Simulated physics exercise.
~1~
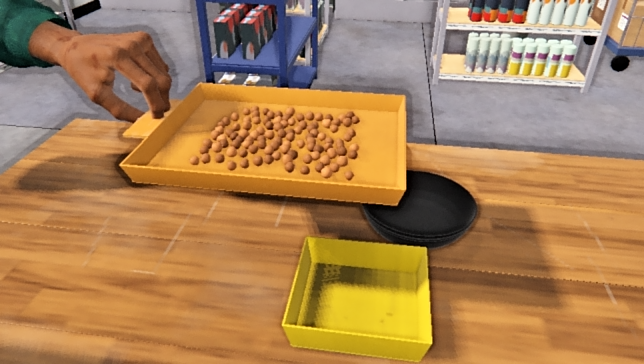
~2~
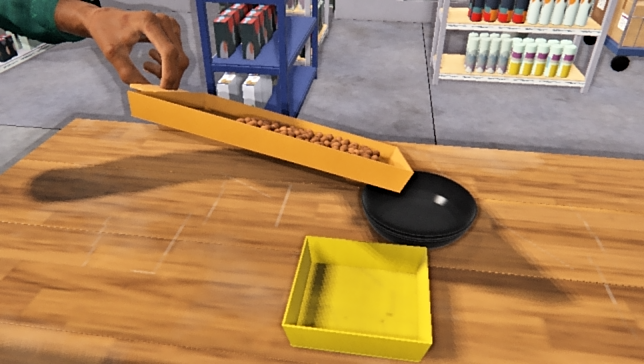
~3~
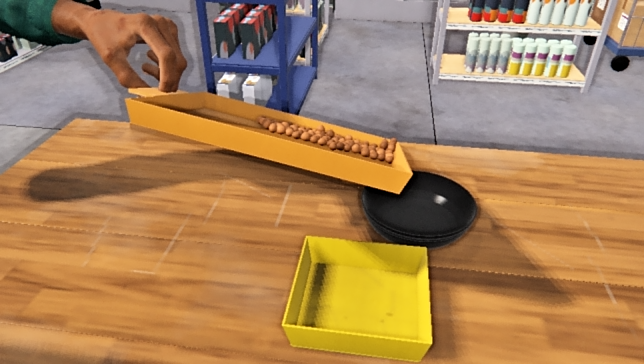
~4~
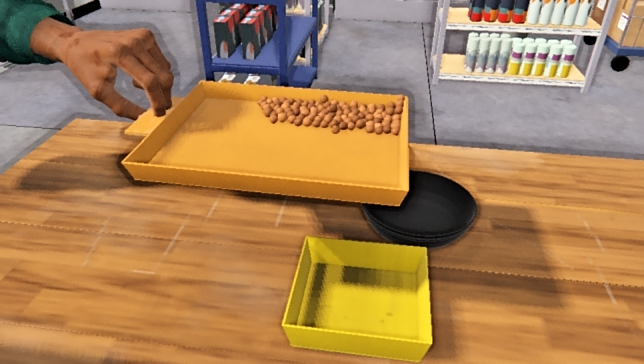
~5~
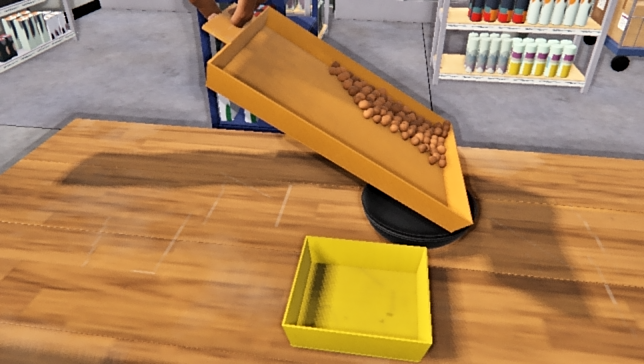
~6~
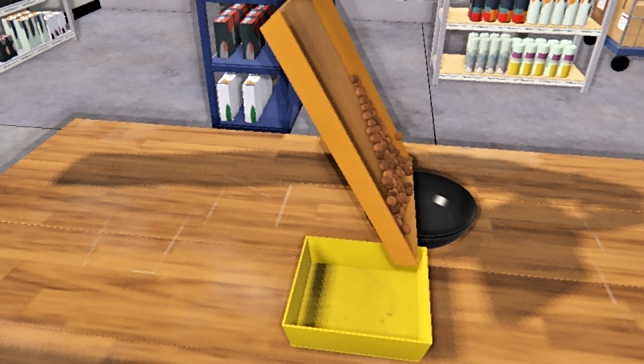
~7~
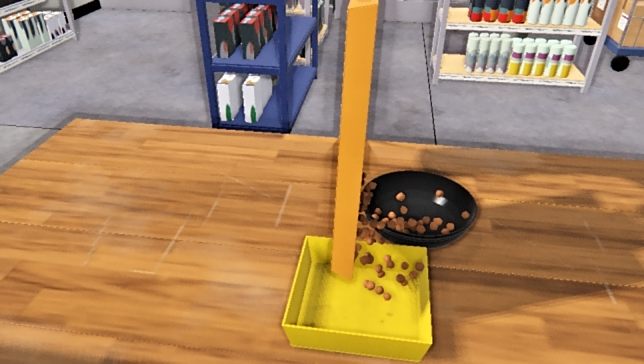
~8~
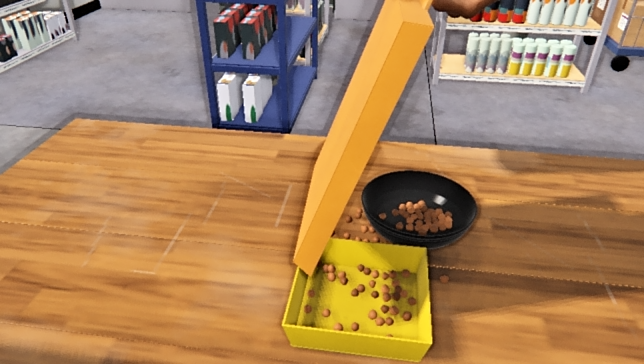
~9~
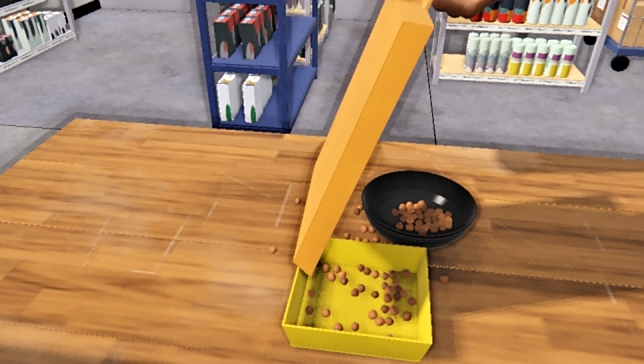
An orange tray of hazelnuts, held by a hand at its left end, hovers over a wooden table seen from slightly above, with a yellow tin in front, a black bowl behind it, and store shelves beyond. The tray tips down to the right, sliding the nuts towards its far right side, then returns level. It shifts right and tilts again, far more steeply, until it stands on end and leans past upright. The nuts pour off its low end, and it stops there, with nuts split between the tin, the bowl and the tabletop.
